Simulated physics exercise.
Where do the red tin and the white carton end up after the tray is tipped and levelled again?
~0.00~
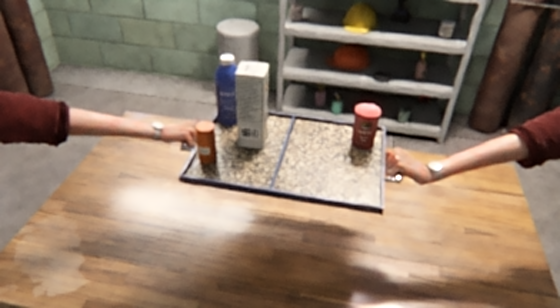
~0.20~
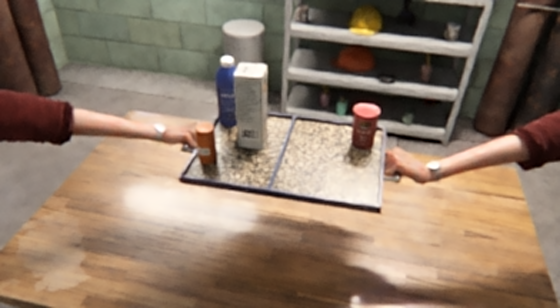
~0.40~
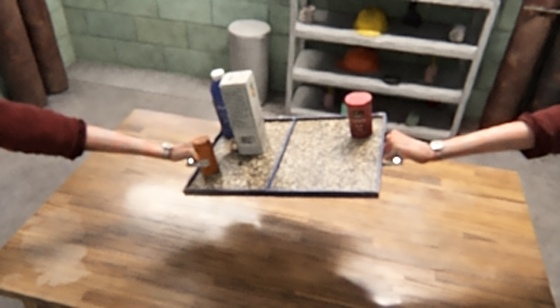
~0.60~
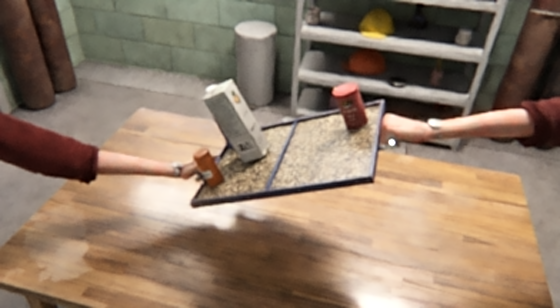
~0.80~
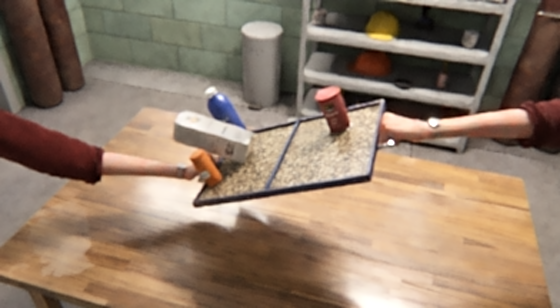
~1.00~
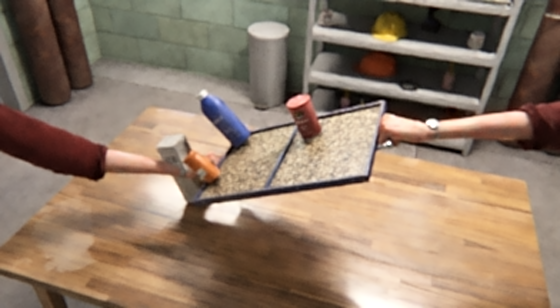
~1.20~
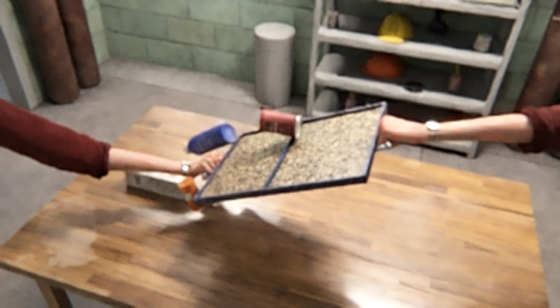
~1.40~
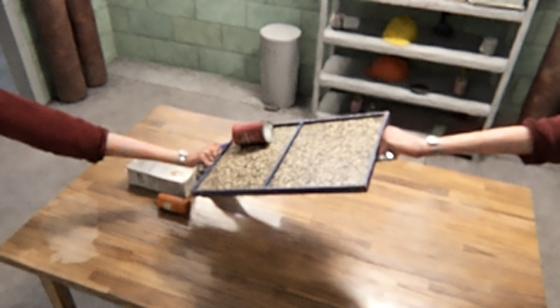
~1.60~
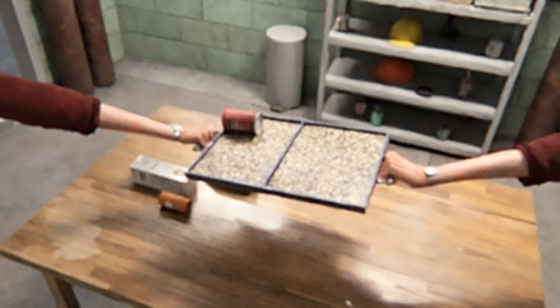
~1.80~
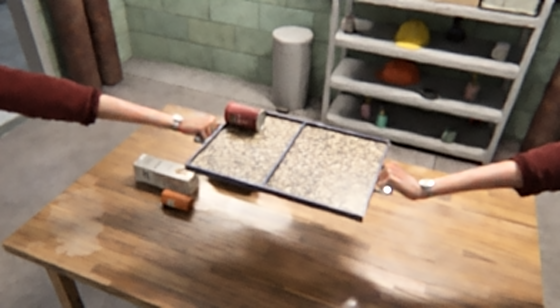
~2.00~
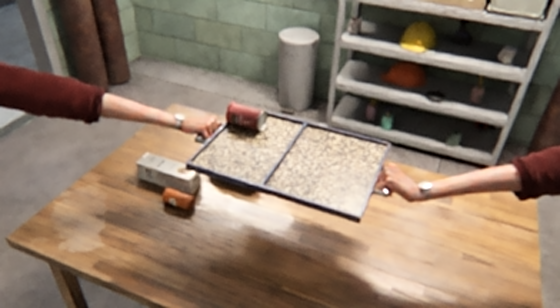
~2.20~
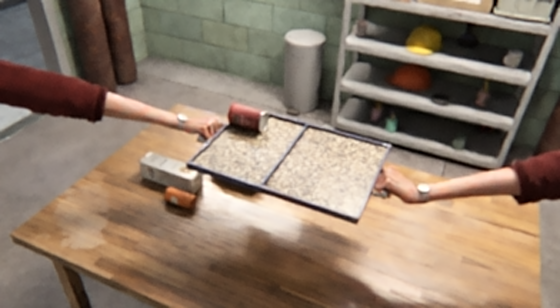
The red tin stays on the tray, lying on its side near the left end, while the white carton goes over the edge and ends up on the table.
